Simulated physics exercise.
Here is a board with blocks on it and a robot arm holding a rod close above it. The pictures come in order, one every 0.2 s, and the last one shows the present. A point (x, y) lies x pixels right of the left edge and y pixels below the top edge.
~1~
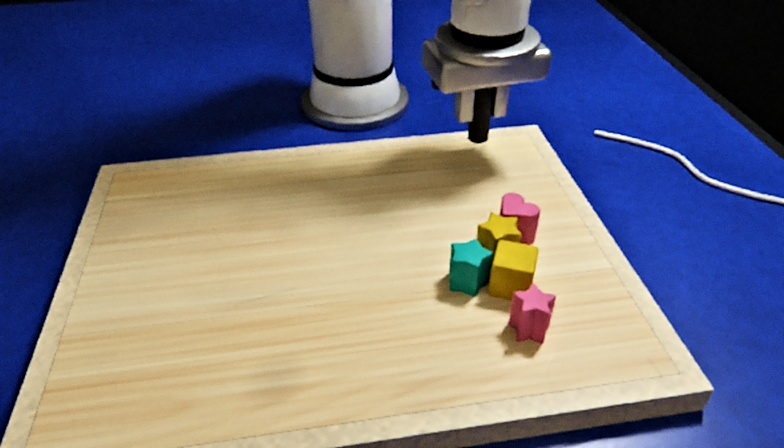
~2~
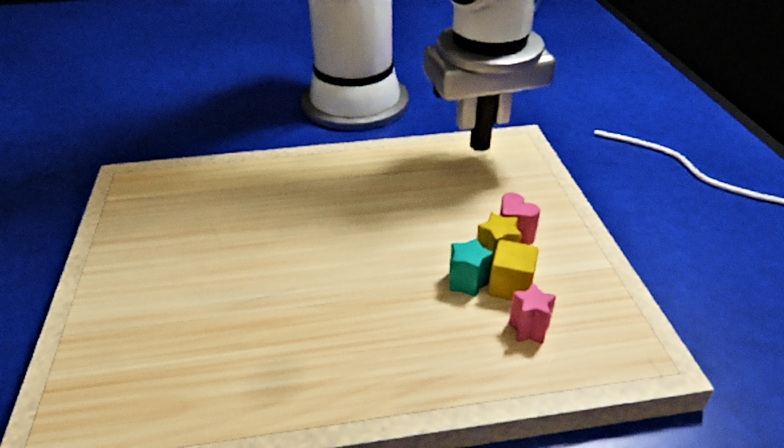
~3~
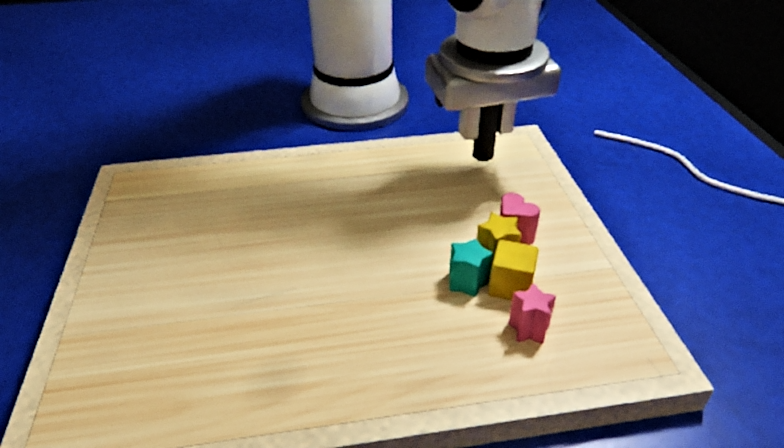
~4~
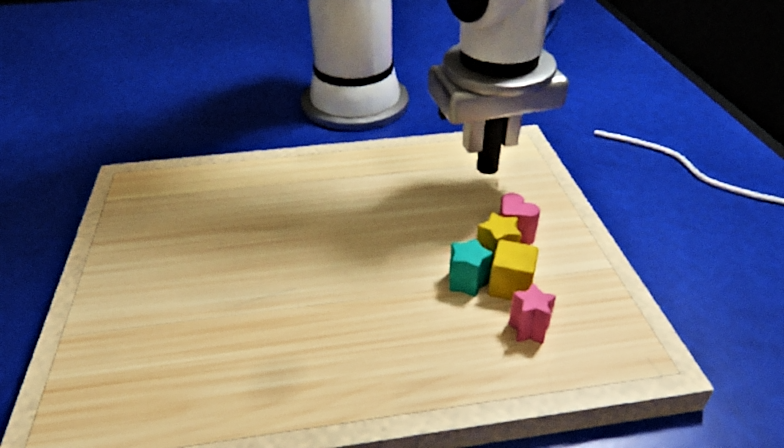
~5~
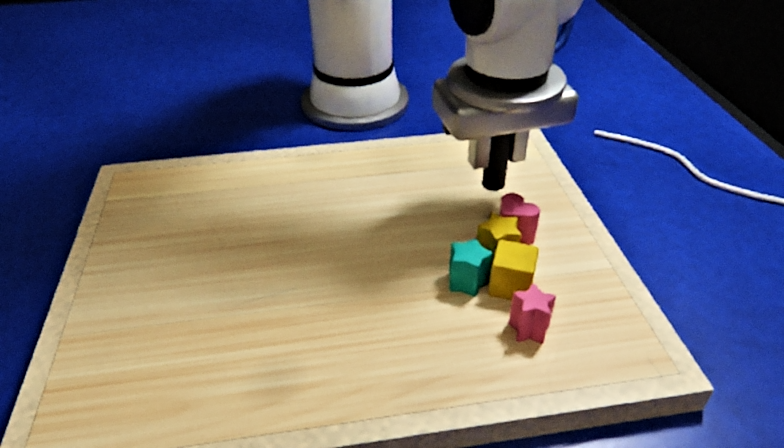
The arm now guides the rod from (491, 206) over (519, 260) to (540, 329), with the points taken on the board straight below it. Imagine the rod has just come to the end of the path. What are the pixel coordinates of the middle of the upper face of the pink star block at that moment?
The middle of the upper face of the pink star block will lie at about (537, 317) in the picture.
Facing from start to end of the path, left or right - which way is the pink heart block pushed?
The answer is left.
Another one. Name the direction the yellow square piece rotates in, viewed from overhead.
Direction: Anticlockwise.
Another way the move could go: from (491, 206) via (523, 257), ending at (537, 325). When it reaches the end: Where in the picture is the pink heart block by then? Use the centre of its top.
My prediction: (577, 277).
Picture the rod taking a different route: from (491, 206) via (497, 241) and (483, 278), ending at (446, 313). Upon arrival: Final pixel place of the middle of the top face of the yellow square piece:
The yellow square piece ends near (536, 297).
On the path given first. One third of the way, rod at (513, 220); yellow star block at (508, 233), turned 50° clockwise; yellow square piece at (514, 263); pink heart block at (544, 227), turned 30° anticlockwise.
Two thirds of the way, rod at (531, 260); yellow star block at (505, 257); yellow square piece at (499, 293), turned 40° anticlockwise; pink heart block at (567, 245), turned 110° anticlockwise; pink star block at (537, 317), turned 15° anticlockwise.
At the end, rod at (545, 307); yellow star block at (506, 262), turned 160° clockwise; yellow square piece at (493, 296), turned 60° anticlockwise; pink heart block at (567, 245), turned 115° anticlockwise; pink star block at (537, 317), turned 15° anticlockwise.
